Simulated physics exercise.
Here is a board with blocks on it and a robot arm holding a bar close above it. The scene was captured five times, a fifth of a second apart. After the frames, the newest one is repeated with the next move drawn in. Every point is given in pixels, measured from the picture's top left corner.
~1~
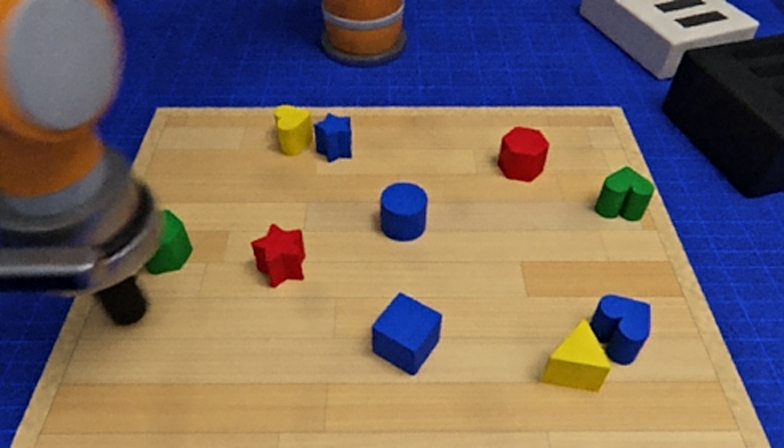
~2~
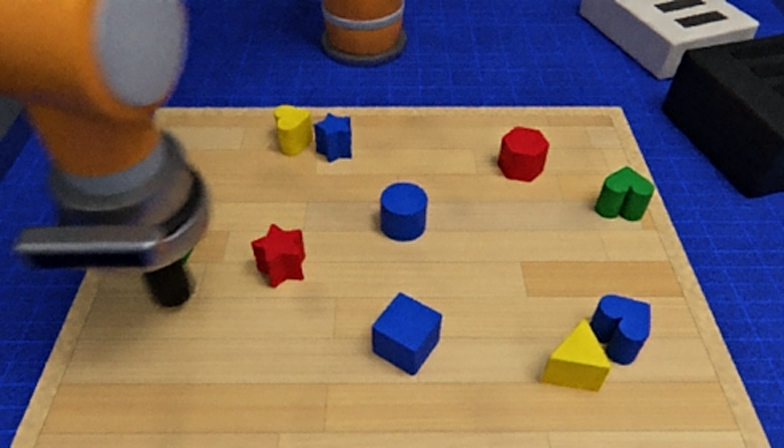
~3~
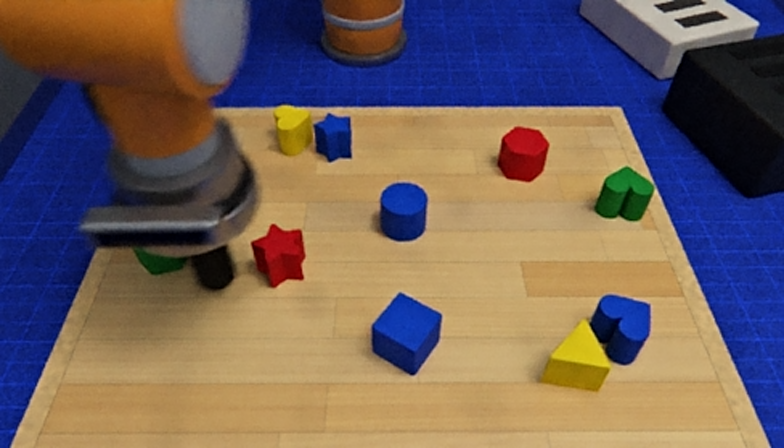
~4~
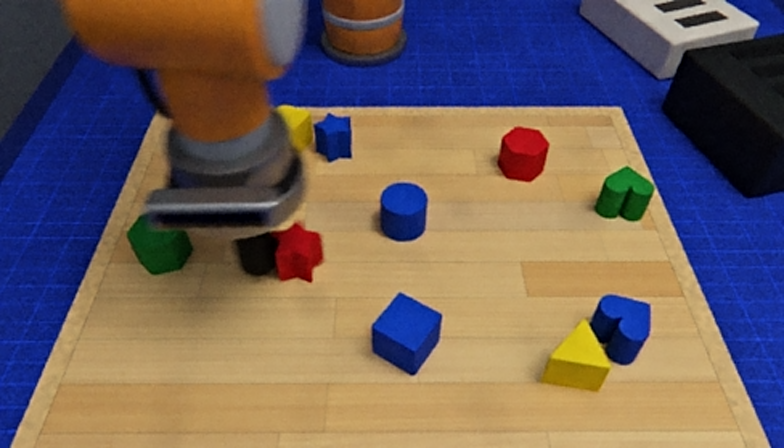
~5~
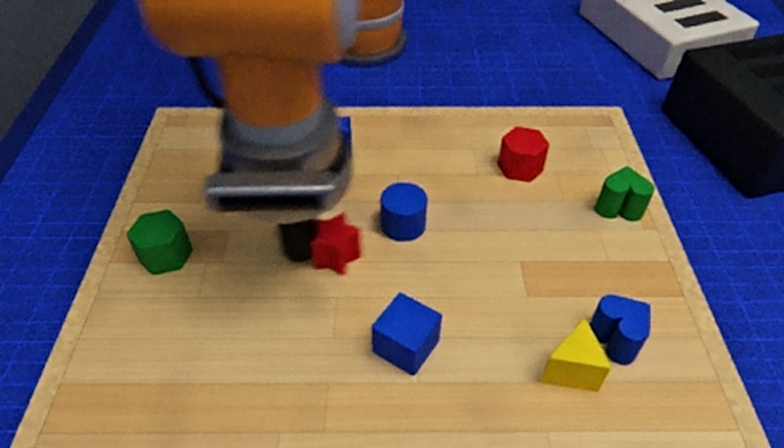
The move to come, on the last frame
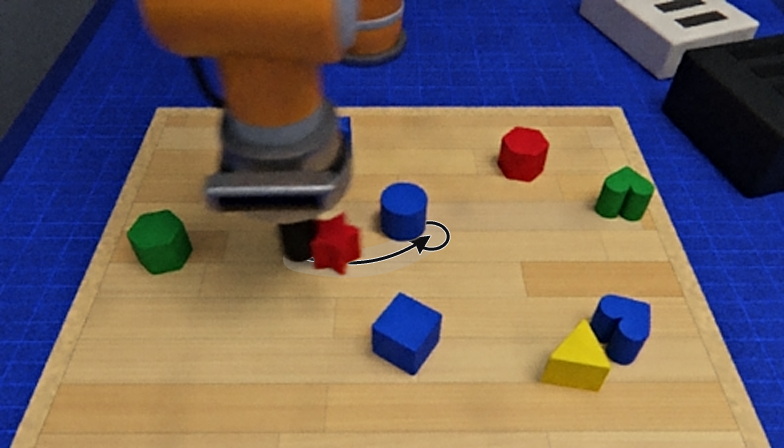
A light wooden board lies on a blue gridded surface, seen from above at an angle by a camera that stays still. A blue cylinder sits near the middle above a blue cube, with red, green, yellow and blue blocks scattered around and a red star at left. An orange and grey robot arm sweeps its dark bar rightward from the left edge, then pushes the star a short way right, toward the cylinder.
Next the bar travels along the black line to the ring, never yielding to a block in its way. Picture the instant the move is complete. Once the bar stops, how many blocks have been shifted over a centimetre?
Two blocks.
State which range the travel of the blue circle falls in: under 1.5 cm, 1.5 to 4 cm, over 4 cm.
Between 1.5 and 4 cm.
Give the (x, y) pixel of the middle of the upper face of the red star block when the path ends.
(468, 215)
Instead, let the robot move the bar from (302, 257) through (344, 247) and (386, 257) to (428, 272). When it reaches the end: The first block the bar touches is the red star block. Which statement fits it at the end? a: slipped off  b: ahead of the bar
b - ahead of the bar.
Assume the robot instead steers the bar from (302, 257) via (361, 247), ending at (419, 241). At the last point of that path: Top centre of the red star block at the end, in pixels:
Just about (457, 216).
Drawn move, from (302, 257) over (347, 263) and (393, 255) to (430, 236).
What follows on the original path. One third of the way, bar at (347, 254); red star block at (382, 231).
Two thirds of the way, bar at (394, 246); red star block at (431, 225); blue circle at (414, 192).
At the end, bar at (431, 227); red star block at (468, 215), turned 15° clockwise; blue circle at (422, 180); blue four-sided block still.
